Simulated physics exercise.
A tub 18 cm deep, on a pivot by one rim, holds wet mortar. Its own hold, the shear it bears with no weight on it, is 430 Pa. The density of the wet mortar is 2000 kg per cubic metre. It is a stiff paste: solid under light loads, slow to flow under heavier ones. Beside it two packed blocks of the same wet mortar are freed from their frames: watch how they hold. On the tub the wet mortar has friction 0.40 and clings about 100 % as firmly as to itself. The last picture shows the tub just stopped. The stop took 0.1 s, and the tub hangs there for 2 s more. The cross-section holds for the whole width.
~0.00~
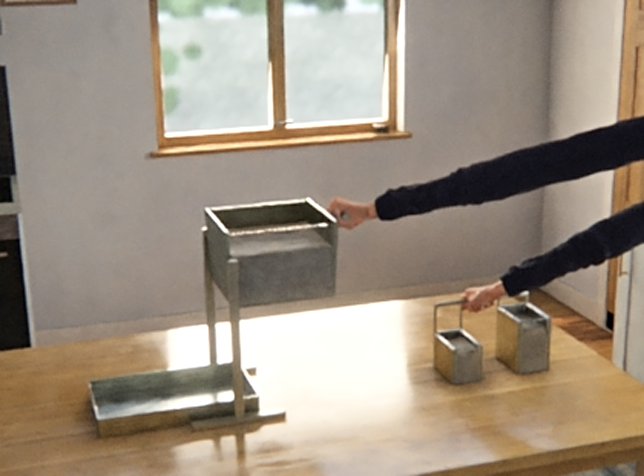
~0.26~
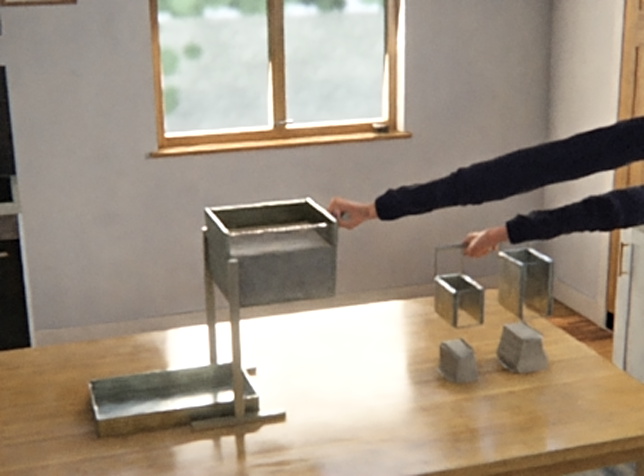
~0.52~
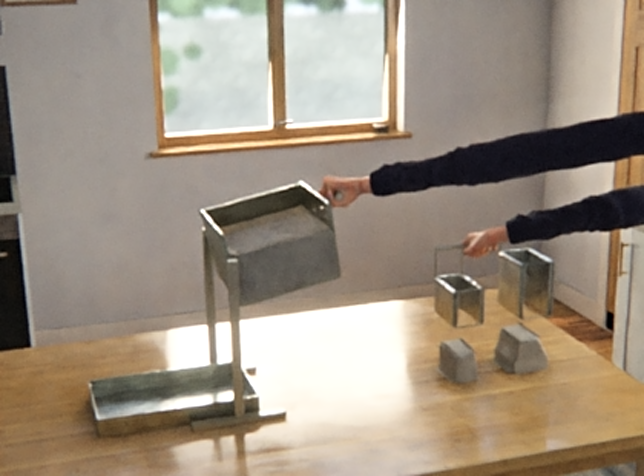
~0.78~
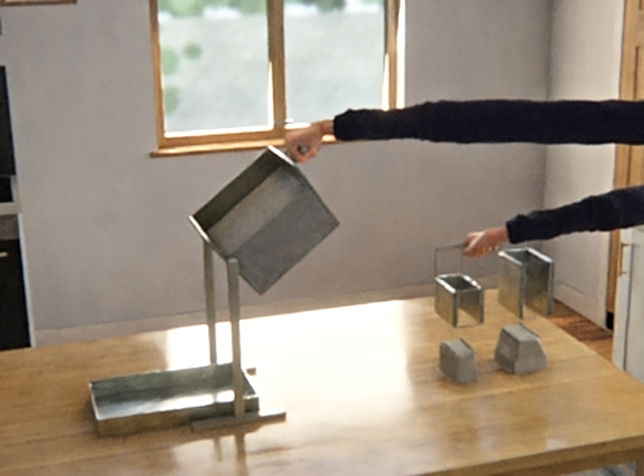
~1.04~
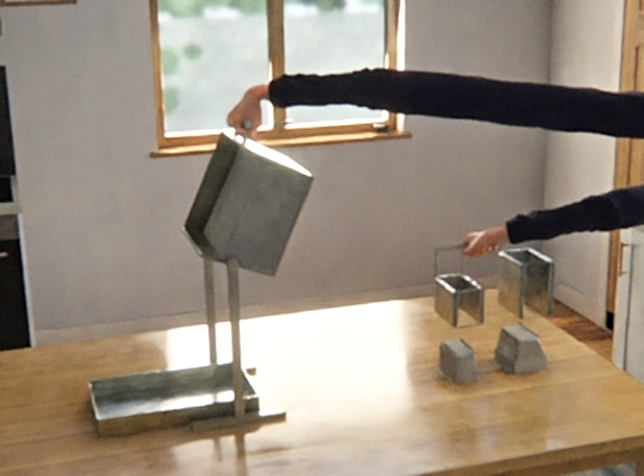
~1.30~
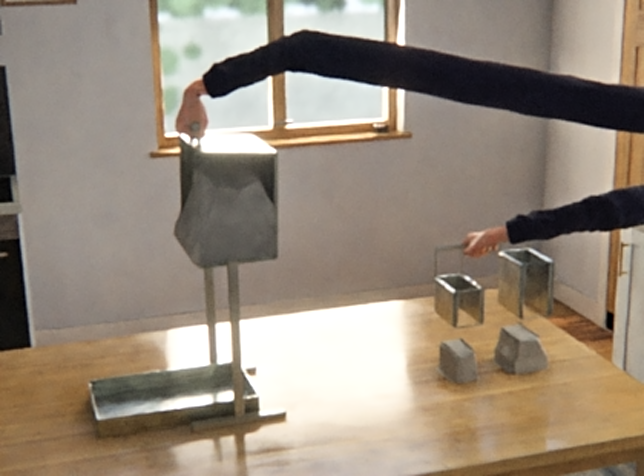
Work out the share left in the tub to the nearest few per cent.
Close to 49 per cent.
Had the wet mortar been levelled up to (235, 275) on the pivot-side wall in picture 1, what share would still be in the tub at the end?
It would be near 85 %.
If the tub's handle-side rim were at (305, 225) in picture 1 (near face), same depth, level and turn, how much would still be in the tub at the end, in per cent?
Then about 70 %.
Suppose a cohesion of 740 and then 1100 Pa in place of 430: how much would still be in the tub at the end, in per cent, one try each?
In turn about 45 %, 100 %.
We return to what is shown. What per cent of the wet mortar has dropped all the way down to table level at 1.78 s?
Near 40 %.
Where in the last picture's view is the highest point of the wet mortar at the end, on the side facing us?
Around (253, 220).
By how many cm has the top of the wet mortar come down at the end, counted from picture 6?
About 10 cm.
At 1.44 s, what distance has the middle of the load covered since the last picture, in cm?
Some 5 cm.
After 1.44 s, the tub is at 88 degrees and holds 76 %.
After 1.61 s, the tub is at 88 degrees and holds 56 %.
After 1.78 s, the tub is at 88 degrees and holds 51 %.
After 1.95 s, the tub is at 88 degrees and holds 49 %.
After 3.30 s, at the end, the tub is at 88 degrees and holds 49 %.
